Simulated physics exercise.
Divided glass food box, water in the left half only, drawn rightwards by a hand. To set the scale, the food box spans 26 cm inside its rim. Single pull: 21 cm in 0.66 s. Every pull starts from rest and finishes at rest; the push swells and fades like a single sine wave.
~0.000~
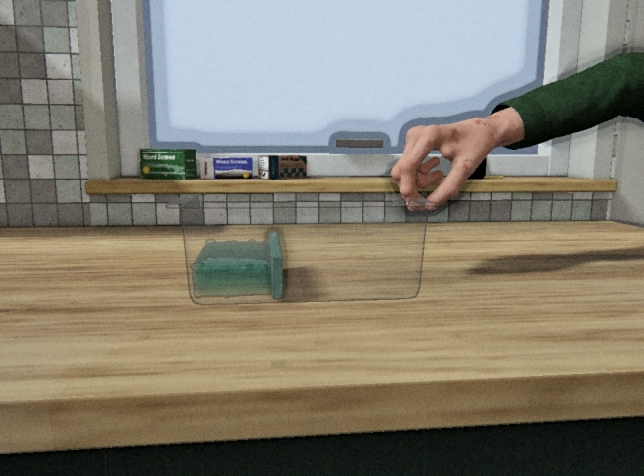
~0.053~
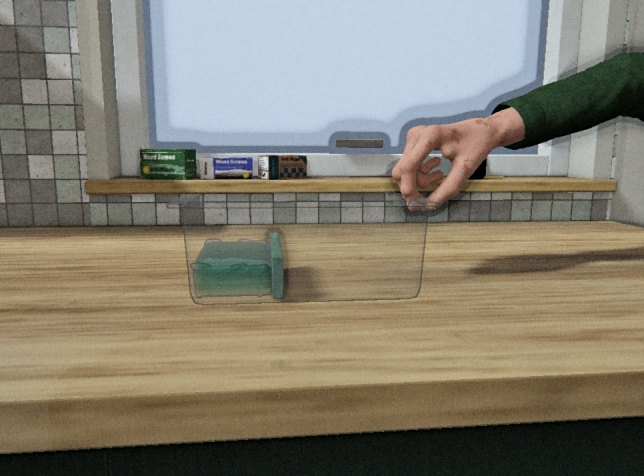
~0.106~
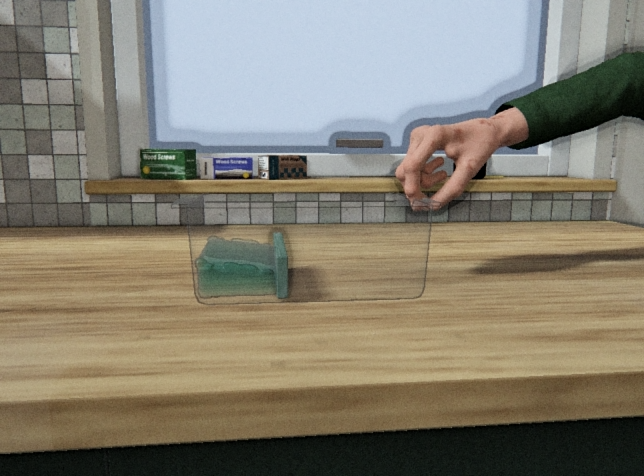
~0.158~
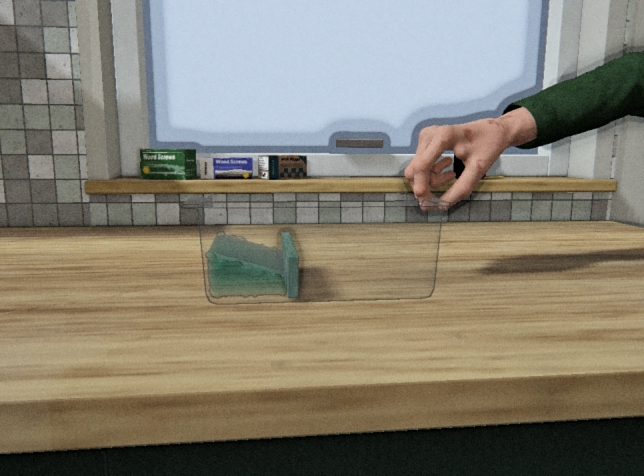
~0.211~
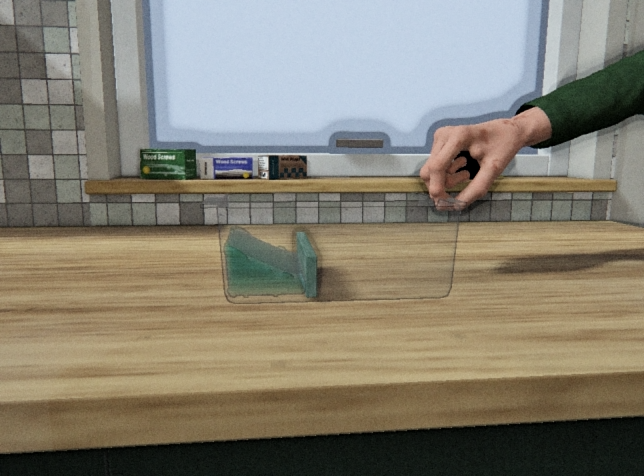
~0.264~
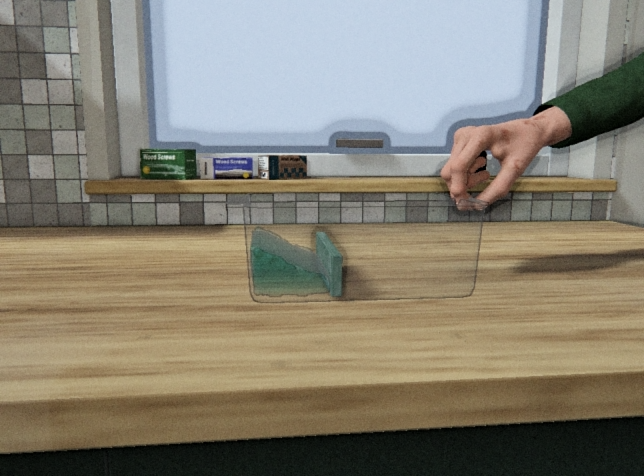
A clear, divided food box with teal water in its left half sits on a pale wooden counter, seen from the front by a still camera. A green-sleeved hand pinches its right rim, before a bright window, grey tiles and a wooden sill holding small green, blue-and-white and dark boxes. The hand draws the box rightward, slowly then faster, while the water slopes higher on the left.
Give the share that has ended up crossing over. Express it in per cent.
Around 11 out of 100.
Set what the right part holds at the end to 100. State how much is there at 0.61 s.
I'd put it at about 90 percent.
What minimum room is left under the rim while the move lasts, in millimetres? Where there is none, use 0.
About 40 mm.
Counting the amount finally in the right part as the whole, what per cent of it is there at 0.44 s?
Around 20%.
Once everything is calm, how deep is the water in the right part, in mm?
About 2 millimetres deep.
By 0.44 s it has gone 17 cm; 2 per cent is on the right side and 0 is out of the food box.
By 0.61 s it has gone 21 cm; 11 per cent is on the right side and 0 is out of the food box.
By 0.78 s it has gone 21 cm; 11 per cent is on the right side and 0 is out of the food box.
By 0.95 s it has gone 21 cm; 11 per cent is on the right side and 0 is out of the food box.
At rest 11 per cent is on the right side and 0 is out of the food box.
